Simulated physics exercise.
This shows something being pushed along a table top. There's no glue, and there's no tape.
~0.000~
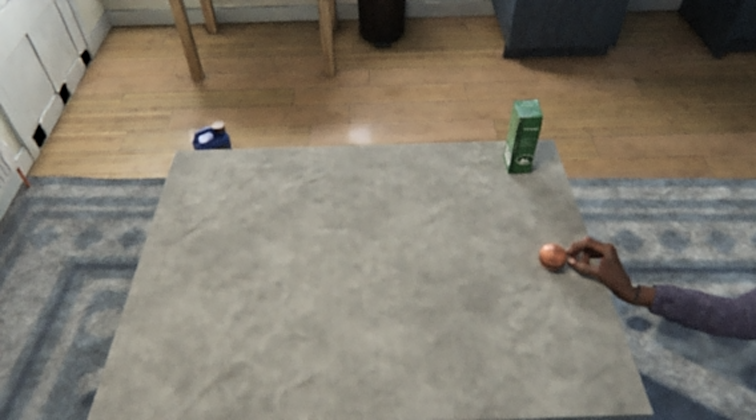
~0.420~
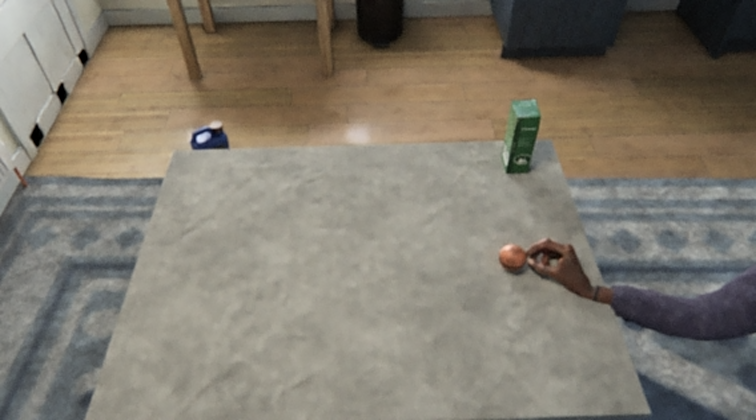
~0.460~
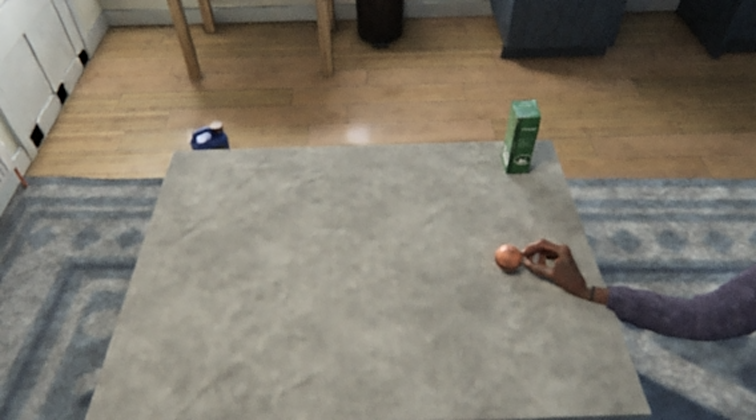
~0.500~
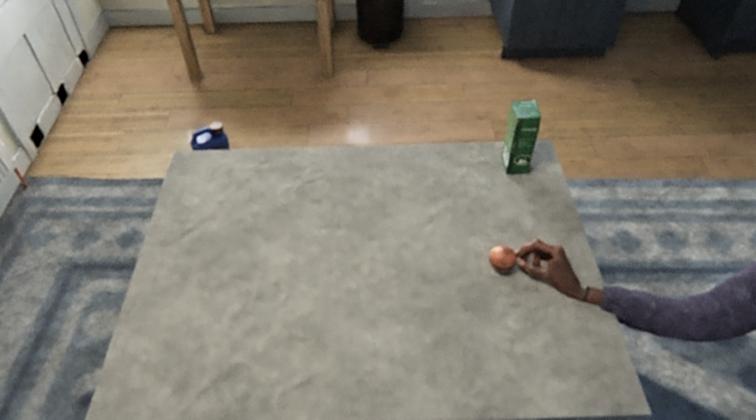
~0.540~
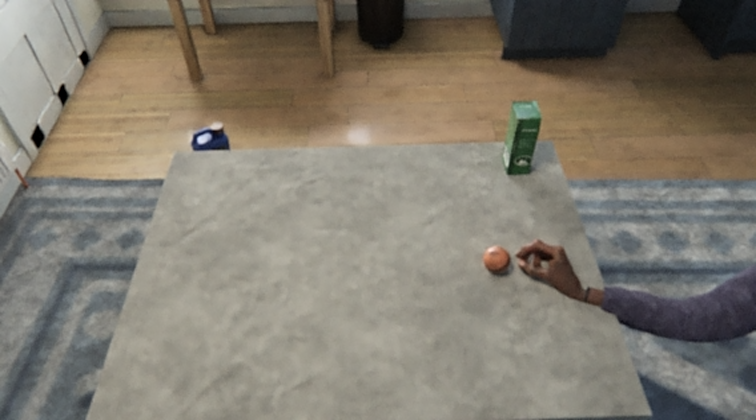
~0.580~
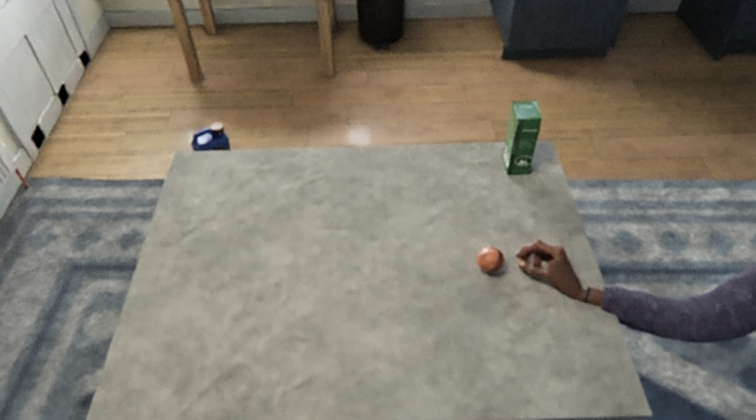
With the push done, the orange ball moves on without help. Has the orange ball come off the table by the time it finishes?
No: It is not lost over the side.
After 0.68 s, orange ball shifted about its own width near (477, 261).
After 0.78 s, orange ball shifted about its own width near (466, 261).
After 0.98 s, orange ball shifted well along near (451, 261).
In the end (1.5 s), moved from the start, orange ball. At the end, from the last picture's camera, orange ball near (446, 262).
